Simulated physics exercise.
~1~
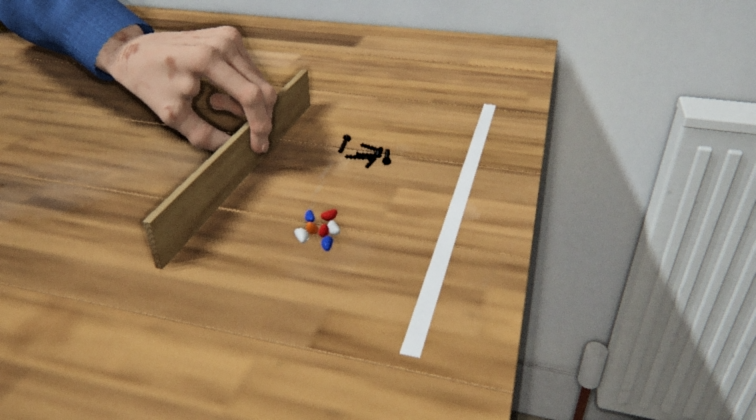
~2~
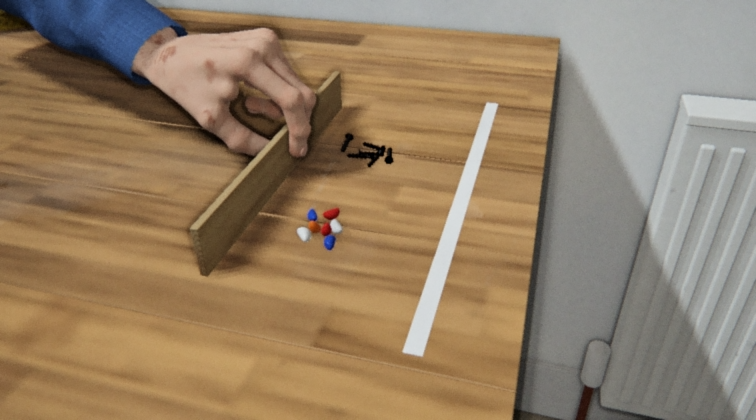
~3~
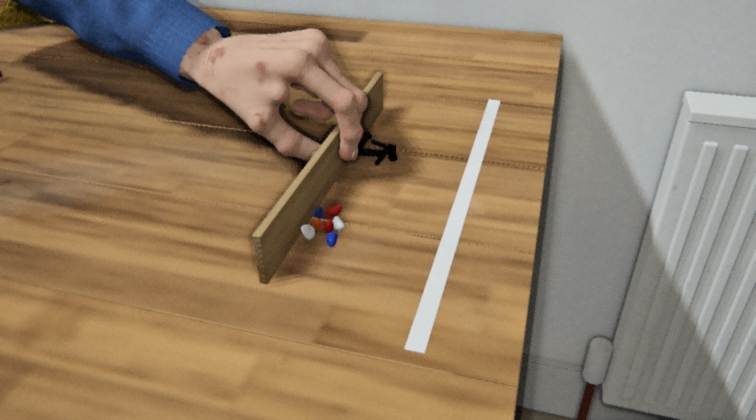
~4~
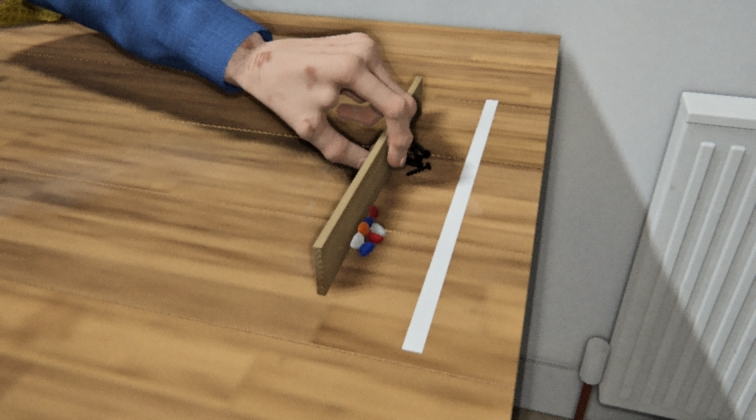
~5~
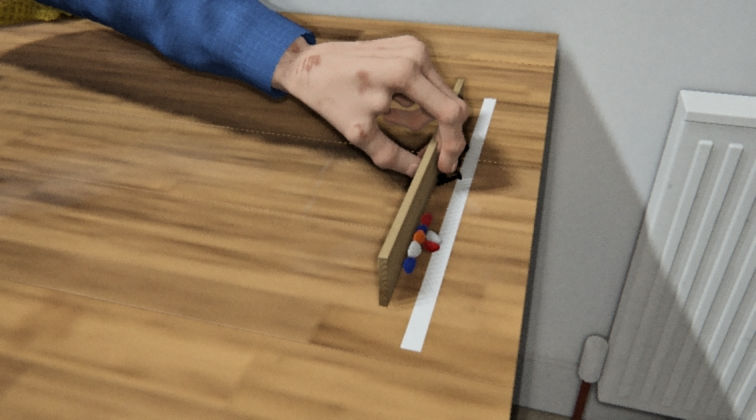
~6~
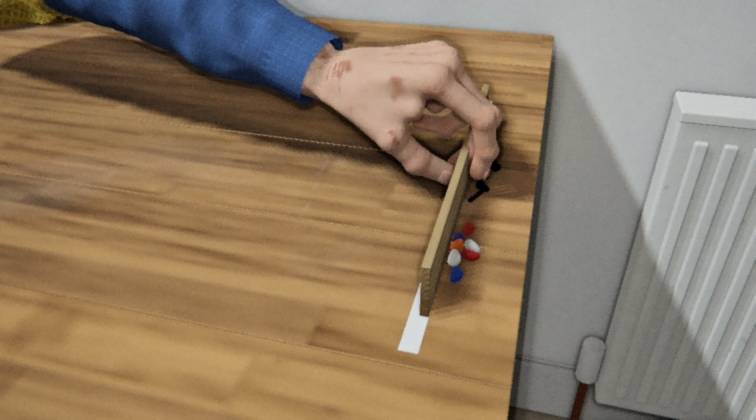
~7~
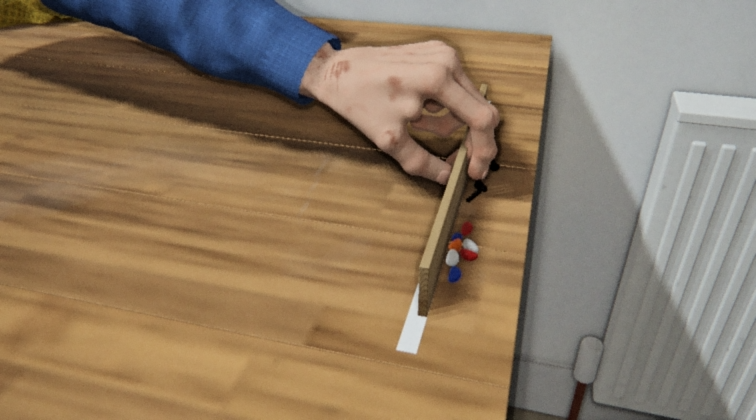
The clip shows a hand sliding an upright strip of wood rightward across a wooden table, pushing a cluster of red, white and blue bits and some small black screws past a line of white tape, then stopping over the tape with both groups still on the table.
